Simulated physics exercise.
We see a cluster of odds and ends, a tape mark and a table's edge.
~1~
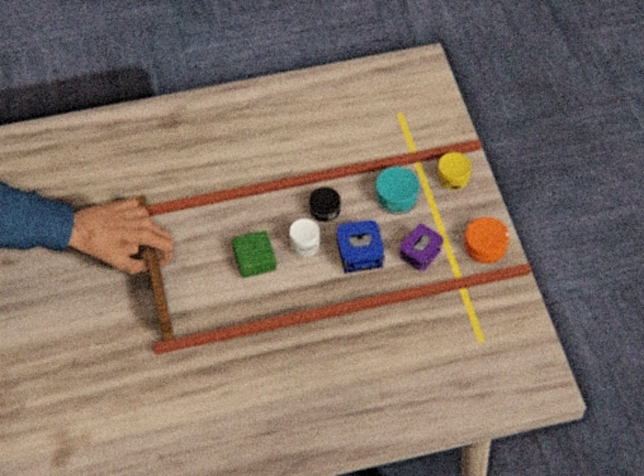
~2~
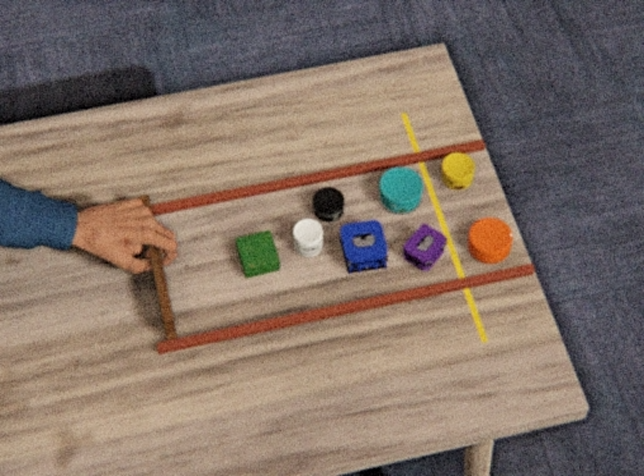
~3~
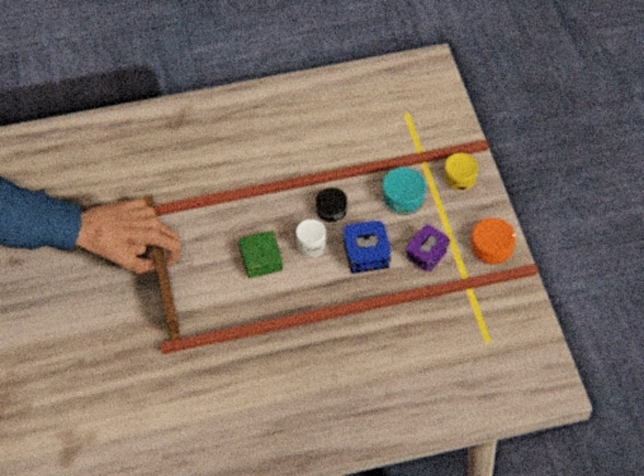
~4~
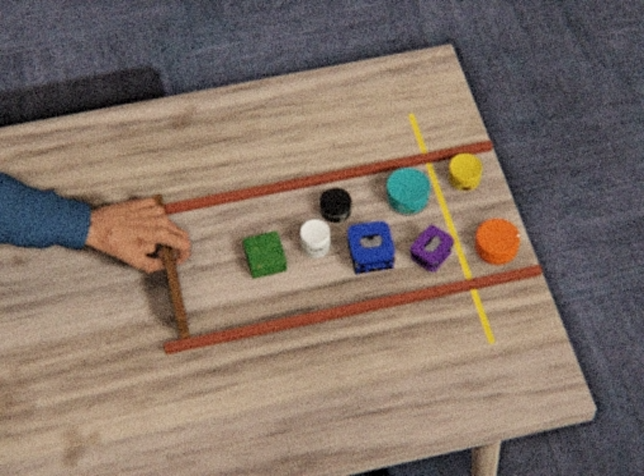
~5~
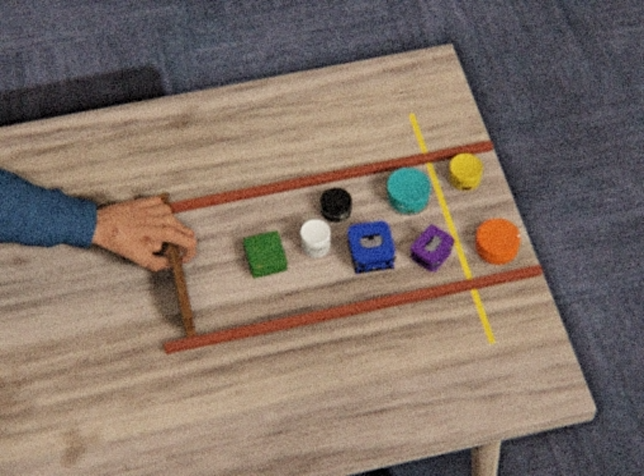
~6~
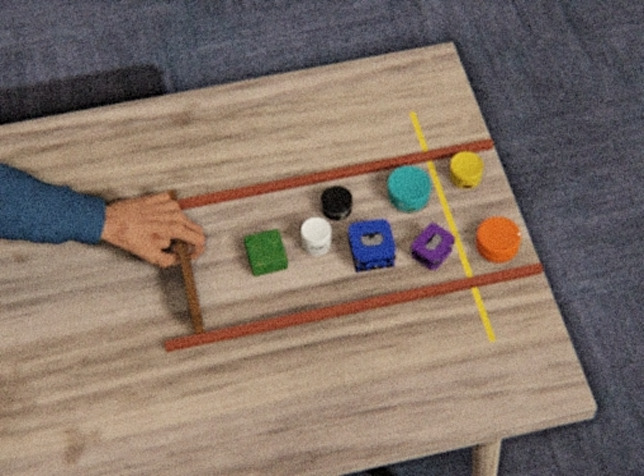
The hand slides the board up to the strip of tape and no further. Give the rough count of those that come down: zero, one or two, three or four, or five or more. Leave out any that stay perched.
In the end the number that fall off is one or two.
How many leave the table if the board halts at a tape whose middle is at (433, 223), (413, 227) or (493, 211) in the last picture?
Down on the floor: 0, 0 and 4.
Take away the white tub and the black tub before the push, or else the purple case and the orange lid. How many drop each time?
The counts: 2 and 1.
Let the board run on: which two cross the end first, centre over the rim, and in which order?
They are the yellow tub, the orange lid.
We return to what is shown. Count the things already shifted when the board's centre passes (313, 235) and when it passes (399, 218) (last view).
First 3, then 8.
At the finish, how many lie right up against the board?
In contact: 4.
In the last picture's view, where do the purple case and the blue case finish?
The purple case at (486, 260), the blue case at (478, 230).
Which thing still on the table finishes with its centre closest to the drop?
That is the orange lid.
Soon after, none off yet; orange lid at rest near (498, 240); yellow tub at rest near (466, 171); purple case at rest near (432, 248).
Then, none off yet; orange lid at rest near (498, 240); yellow tub at rest near (466, 171); purple case moving near (442, 252).
Further on, none off yet; orange lid moving near (507, 237); yellow tub moved a little near (477, 168); purple case moved about its own width near (477, 258).
By the end, the number that fall off is one or two; fallen, yellow tub.
